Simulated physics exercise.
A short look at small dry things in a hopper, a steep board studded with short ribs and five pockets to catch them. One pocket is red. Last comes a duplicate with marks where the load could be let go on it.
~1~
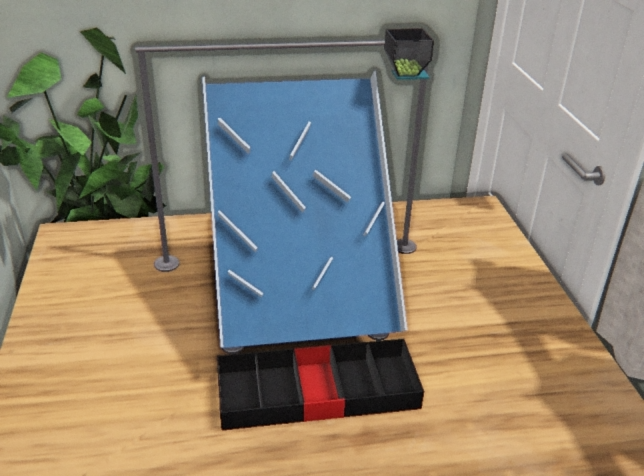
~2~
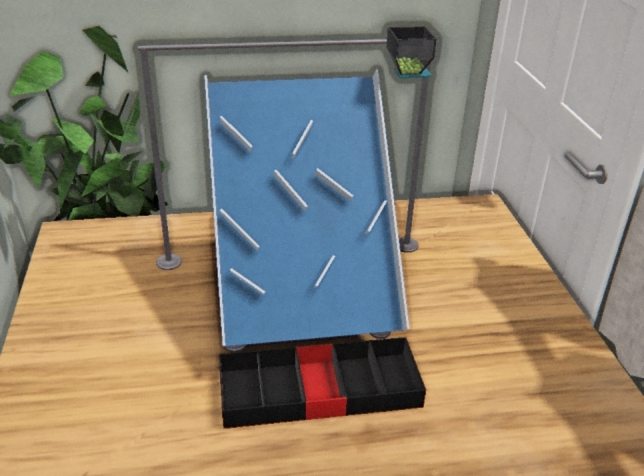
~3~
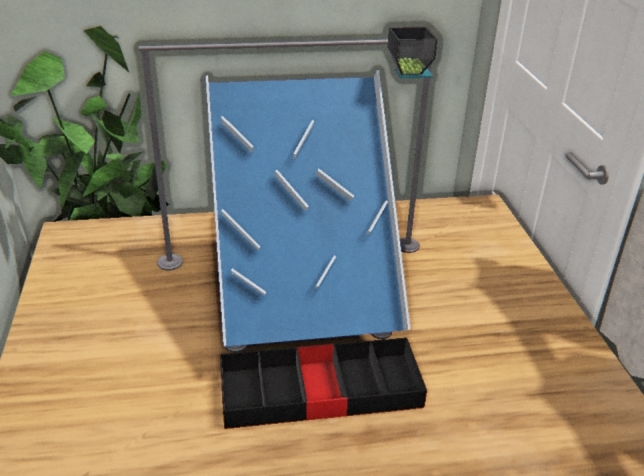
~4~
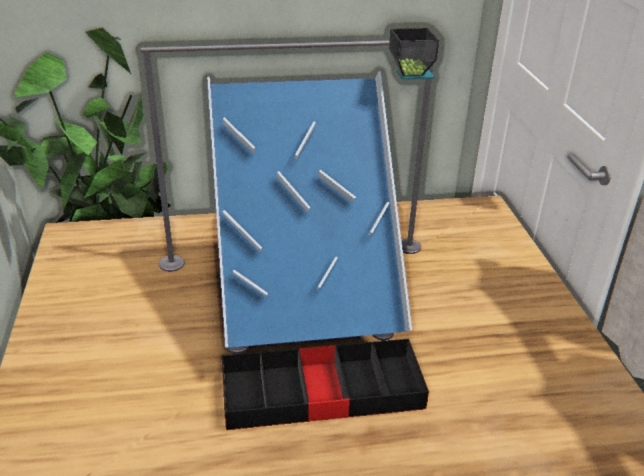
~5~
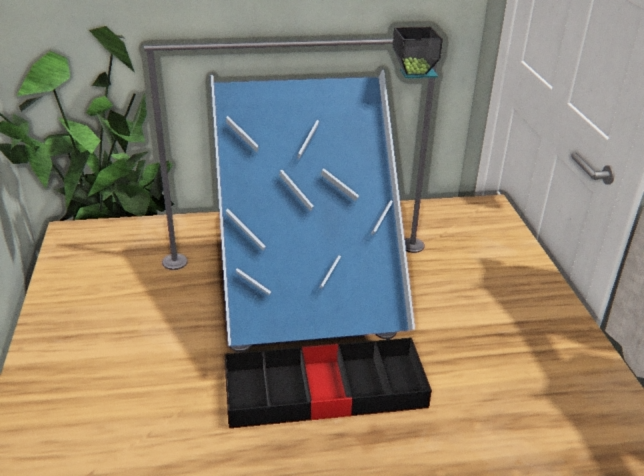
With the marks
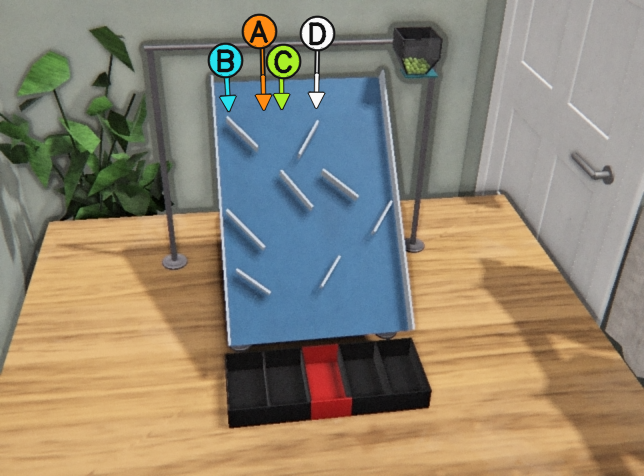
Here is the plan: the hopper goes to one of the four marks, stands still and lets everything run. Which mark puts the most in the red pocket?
Go for B.
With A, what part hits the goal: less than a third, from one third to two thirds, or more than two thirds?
Mark A gives less than a third.
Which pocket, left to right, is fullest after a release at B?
The third.
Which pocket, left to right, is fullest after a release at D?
The fourth from the left.
On the marked copy, mark A meets the board at (263, 104); mark B meets the board at (228, 105); mark C meets the board at (281, 103); mark D meets the board at (316, 102).
With A, close to a quarter in the red pocket, close to two thirds in other pockets, a small share outside the box.
With B, close to two thirds in the red pocket, close to a quarter in other pockets, only a few held on the board, a small share outside the box.
With C, close to a quarter in the red pocket, close to two thirds in other pockets, a small share outside the box.
With D, a small share in the red pocket, the bulk in other pockets, a small share outside the box.
